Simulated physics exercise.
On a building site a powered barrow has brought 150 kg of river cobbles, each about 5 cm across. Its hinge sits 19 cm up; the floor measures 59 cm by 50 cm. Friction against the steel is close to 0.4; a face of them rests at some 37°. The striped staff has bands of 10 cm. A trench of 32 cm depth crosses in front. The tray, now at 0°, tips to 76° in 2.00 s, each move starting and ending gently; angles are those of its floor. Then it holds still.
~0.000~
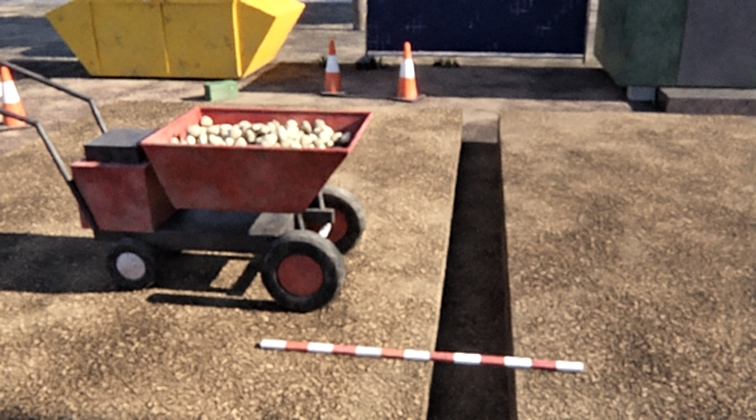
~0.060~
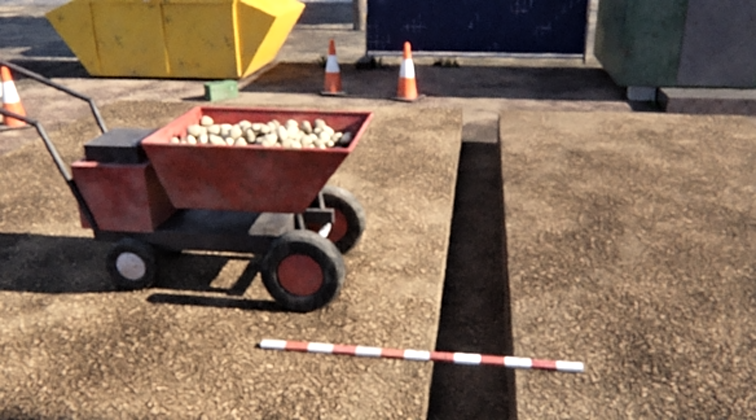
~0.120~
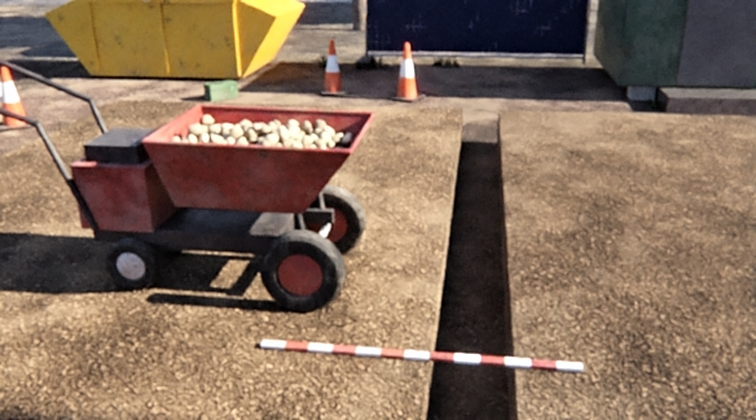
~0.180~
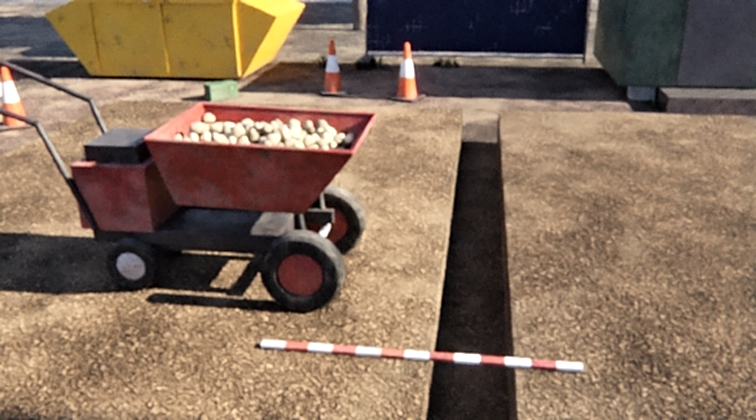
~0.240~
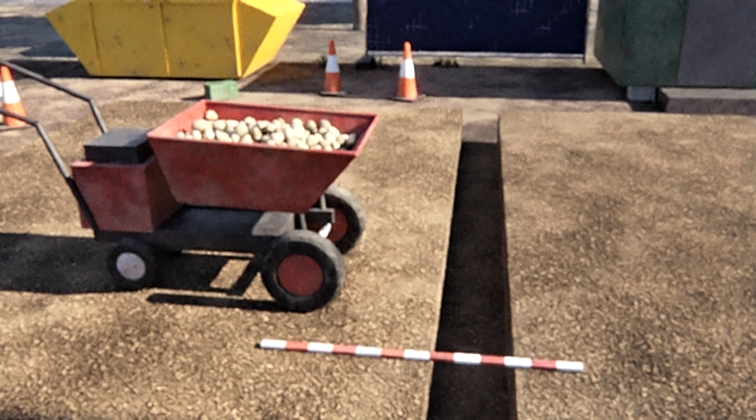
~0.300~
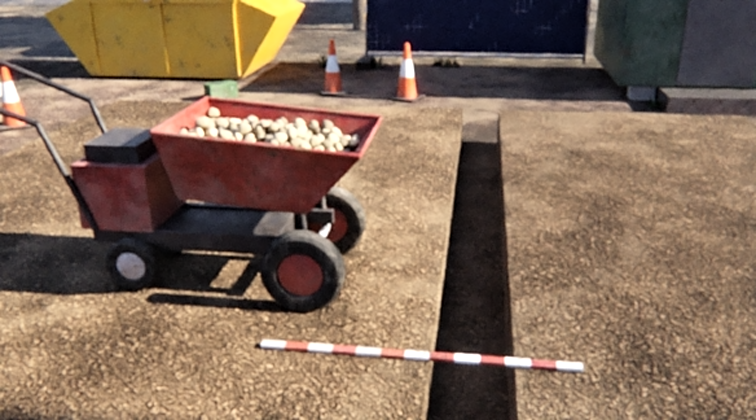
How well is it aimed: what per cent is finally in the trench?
Some 96 per cent of it.
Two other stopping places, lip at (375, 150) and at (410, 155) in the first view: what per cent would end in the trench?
Near 75 per cent from the first place, 15 from the second.
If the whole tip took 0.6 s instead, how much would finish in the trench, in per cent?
In that case some 70 per cent.
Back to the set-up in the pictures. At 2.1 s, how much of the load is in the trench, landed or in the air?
Some 60 per cent.
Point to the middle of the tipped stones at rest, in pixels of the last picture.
Near (476, 326).
After 1.5 s the floor is at 64°; 97 % in the tray, 3 % in the trench; the foremost stones are at (476, 266).
After 2.1 s the floor is at 76°; 34 % in the tray, 62 % in the trench, 4 % past the trench; the foremost stones are at (583, 294).
After 2.5 s the floor is at 76°; 12 % in the tray, 84 % in the trench, 4 % past the trench; the foremost stones are at (608, 295).
After 4.4 s the floor is at 76°; 0 % in the tray, 96 % in the trench, 4 % past the trench; the foremost stones are at (612, 294).
